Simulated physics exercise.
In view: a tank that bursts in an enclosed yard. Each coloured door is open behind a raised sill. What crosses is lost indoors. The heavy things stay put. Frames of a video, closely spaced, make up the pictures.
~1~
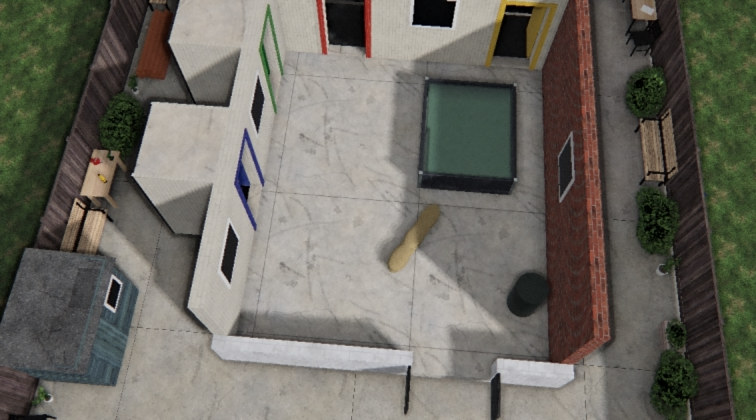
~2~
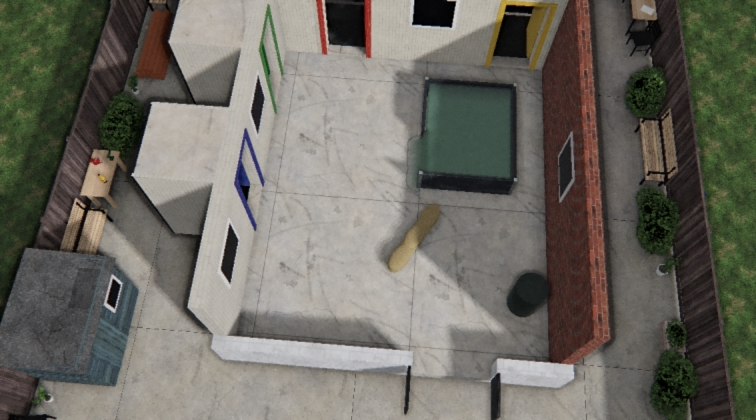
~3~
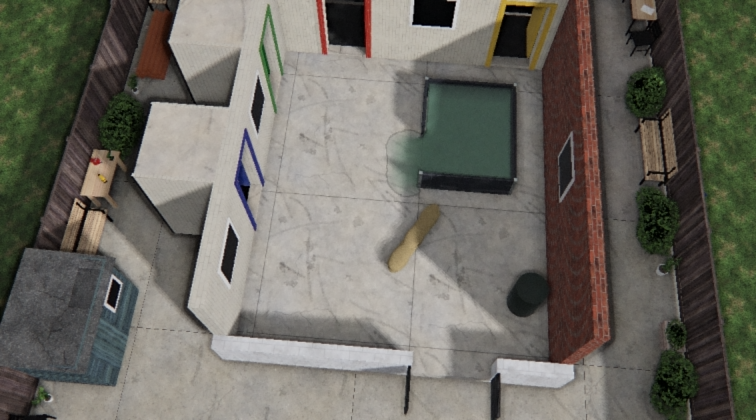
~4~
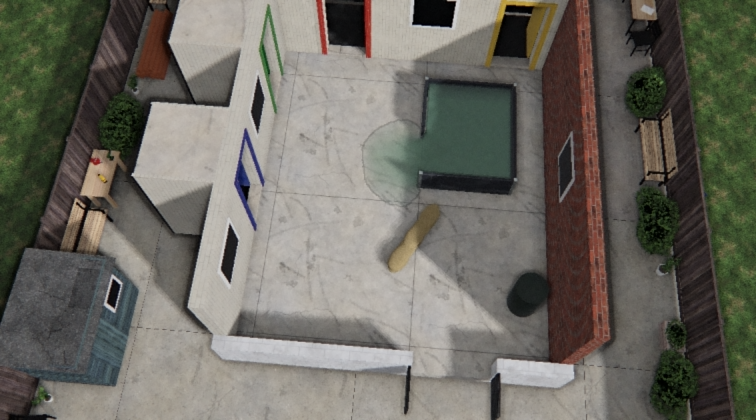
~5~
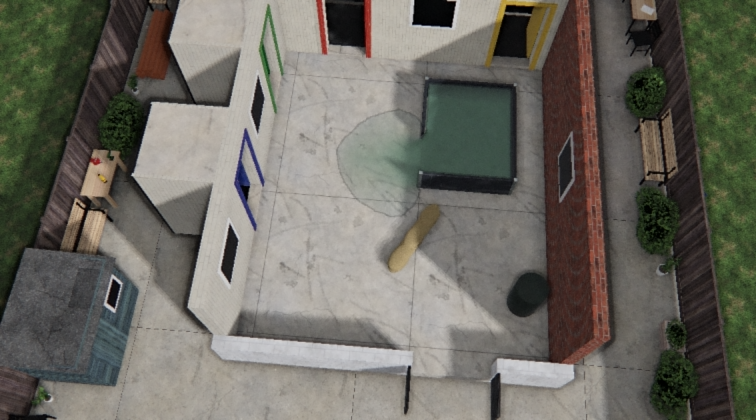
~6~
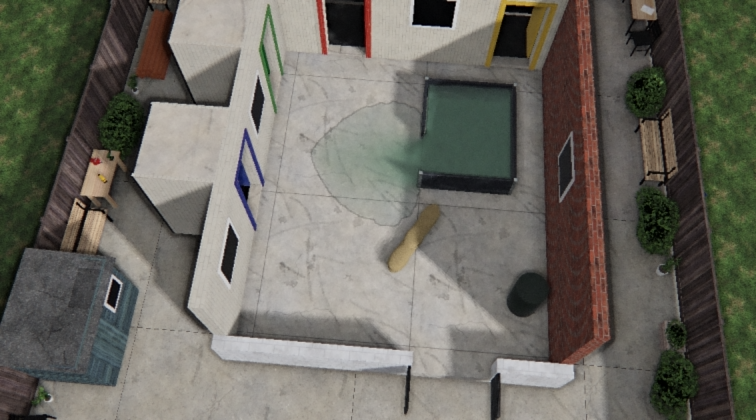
The clip opens on a walled yard seen from above, with a tank of still green water standing near the brick wall. Water breaks out through the tank's left side, then fans across the pale concrete, its rounded edge spreading steadily left toward the blue and green doors as it thins.
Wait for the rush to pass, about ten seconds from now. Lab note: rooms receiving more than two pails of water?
Yellow door: Within two buckets; red door: Exceeds two buckets; green door: Within two buckets; blue door: Exceeds two buckets.
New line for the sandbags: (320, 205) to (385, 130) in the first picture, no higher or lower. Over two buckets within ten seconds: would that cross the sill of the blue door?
Lab note - blue door keeps within bounds.
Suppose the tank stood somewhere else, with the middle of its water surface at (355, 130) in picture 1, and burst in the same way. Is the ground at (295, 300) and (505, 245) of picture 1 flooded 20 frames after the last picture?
One after the other: Reached, untouched.
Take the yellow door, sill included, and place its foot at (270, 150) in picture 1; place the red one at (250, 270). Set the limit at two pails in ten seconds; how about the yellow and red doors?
Well, the yellow one runs over, and as for the red one, it runs over.
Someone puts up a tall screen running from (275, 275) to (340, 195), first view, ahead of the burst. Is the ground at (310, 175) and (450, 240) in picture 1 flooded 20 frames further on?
Taking the points in order, the first is inundated and the second is high and dry.
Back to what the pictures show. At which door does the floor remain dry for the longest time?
My answer: The yellow-painted one.
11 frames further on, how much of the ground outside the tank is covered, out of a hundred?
My estimate is near 40 per cent.
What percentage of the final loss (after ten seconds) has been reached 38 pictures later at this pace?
Somewhere around 70 per cent, I'd say.
A moment on, water covers 25 % of the floor; the yellow door not reached, the red door not reached, the green door not reached, the blue door not reached.
Next, water covers 40 % of the floor; the yellow door not reached, the red door not reached, the green door wet at the sill, nothing in, the blue door over two buckets in.
Then, water covers 50 % of the floor; the yellow door not reached, the red door wet at the sill, nothing in, the green door wet at the sill, nothing in, the blue door over two buckets in.
Later, water covers 75 % of the floor; the yellow door wet at the sill, nothing in, the red door over two buckets in, the green door wet at the sill, nothing in, the blue door far over two buckets in.
In the end, water covers 95 % of the floor; the yellow door under two buckets in, the red door over two buckets in, the green door wet at the sill, nothing in, the blue door far over two buckets in.
